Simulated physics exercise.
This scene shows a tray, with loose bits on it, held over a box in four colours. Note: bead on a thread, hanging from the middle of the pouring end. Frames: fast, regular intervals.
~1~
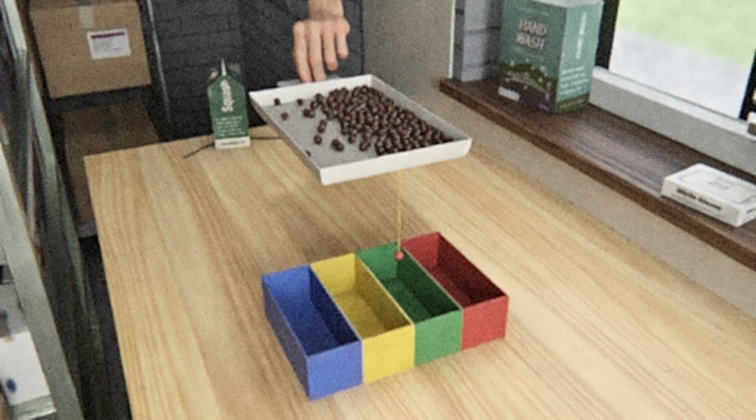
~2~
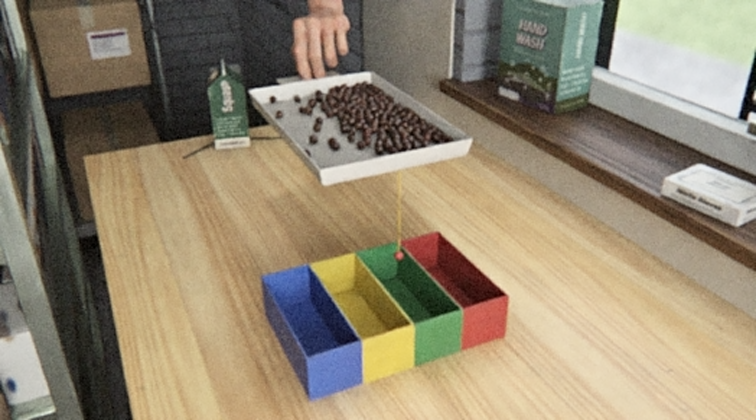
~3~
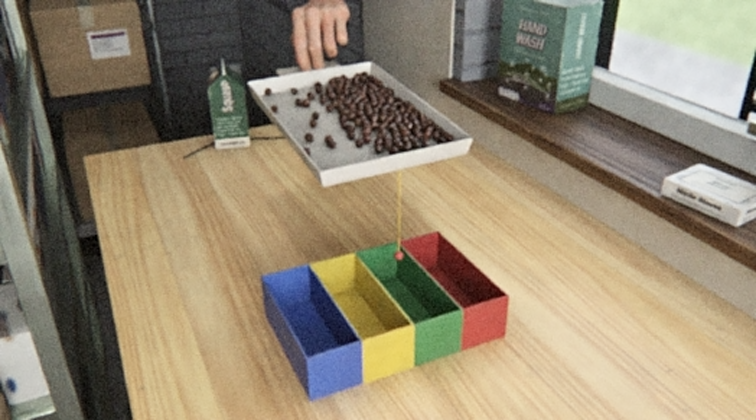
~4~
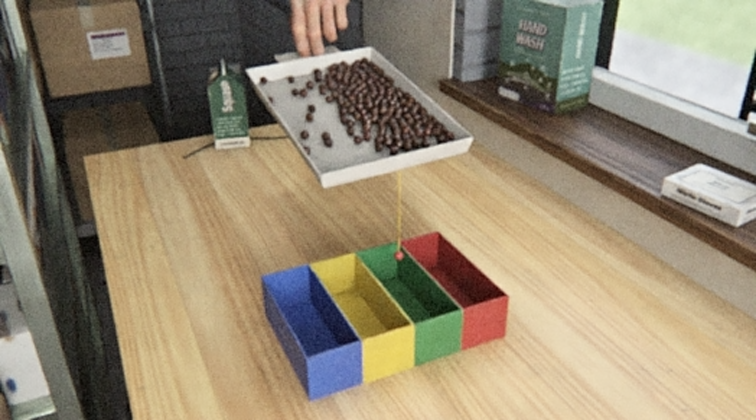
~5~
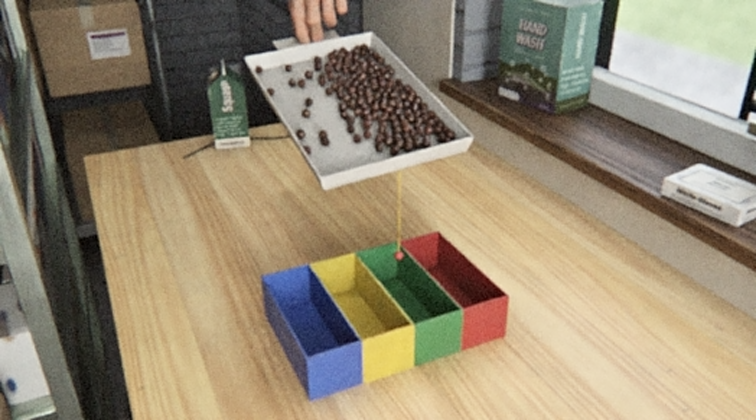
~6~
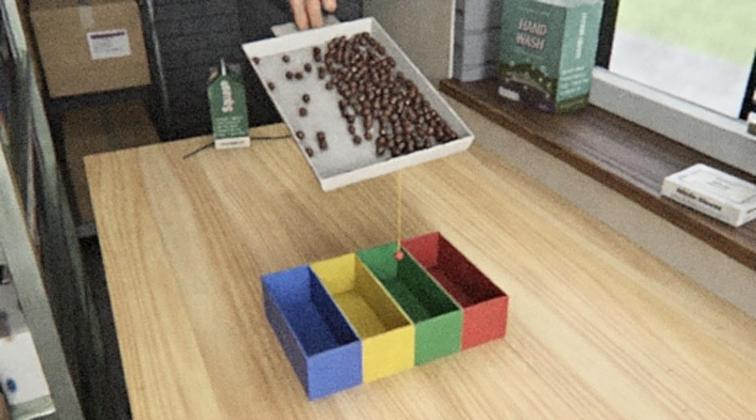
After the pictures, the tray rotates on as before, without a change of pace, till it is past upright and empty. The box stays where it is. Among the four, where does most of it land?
Mostly in the yellow cell.
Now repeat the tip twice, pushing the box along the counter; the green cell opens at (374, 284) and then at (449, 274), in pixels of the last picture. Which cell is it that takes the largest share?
So it would be the yellow cell first and that blue cell after that.
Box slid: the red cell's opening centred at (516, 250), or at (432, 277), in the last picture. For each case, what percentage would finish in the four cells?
The first comes to 30 percent and the second to 90 percent.
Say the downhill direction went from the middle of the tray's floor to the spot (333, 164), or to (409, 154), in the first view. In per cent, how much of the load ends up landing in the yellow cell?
Lab note: Case 1 near 50 %, case 2 near 0 %.
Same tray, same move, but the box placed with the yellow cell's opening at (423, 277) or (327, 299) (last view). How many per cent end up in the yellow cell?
Trial 1 around 10 percent, trial 2 around 50 percent.
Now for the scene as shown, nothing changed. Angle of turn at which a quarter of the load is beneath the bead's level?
That would be about 75 degrees from level.
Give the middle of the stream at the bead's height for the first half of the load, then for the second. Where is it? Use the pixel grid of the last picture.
I'd place the first part at (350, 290) and the rest at (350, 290).
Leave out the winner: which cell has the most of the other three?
Rank 2: The blue cell.
Soon after the last picture, tray tipped steeply; most on the tray; a small part in the yellow cell; a small part in the blue cell; a stray few in the green cell; a small part falling or outside the box.
A little later, tray tipped past a quarter turn; a stray few on the tray; about a third in the yellow cell; about a quarter in the blue cell; a small part in the green cell; a small part falling or outside the box.
Later still, tray tipped past a quarter turn; about half in the yellow cell; about a third in the blue cell; about a quarter in the green cell; a small part falling or outside the box.
At rest, tray tipped past a quarter turn; about half in the yellow cell; about a third in the blue cell; about a quarter in the green cell; none in the red cell; a small part outside the box.
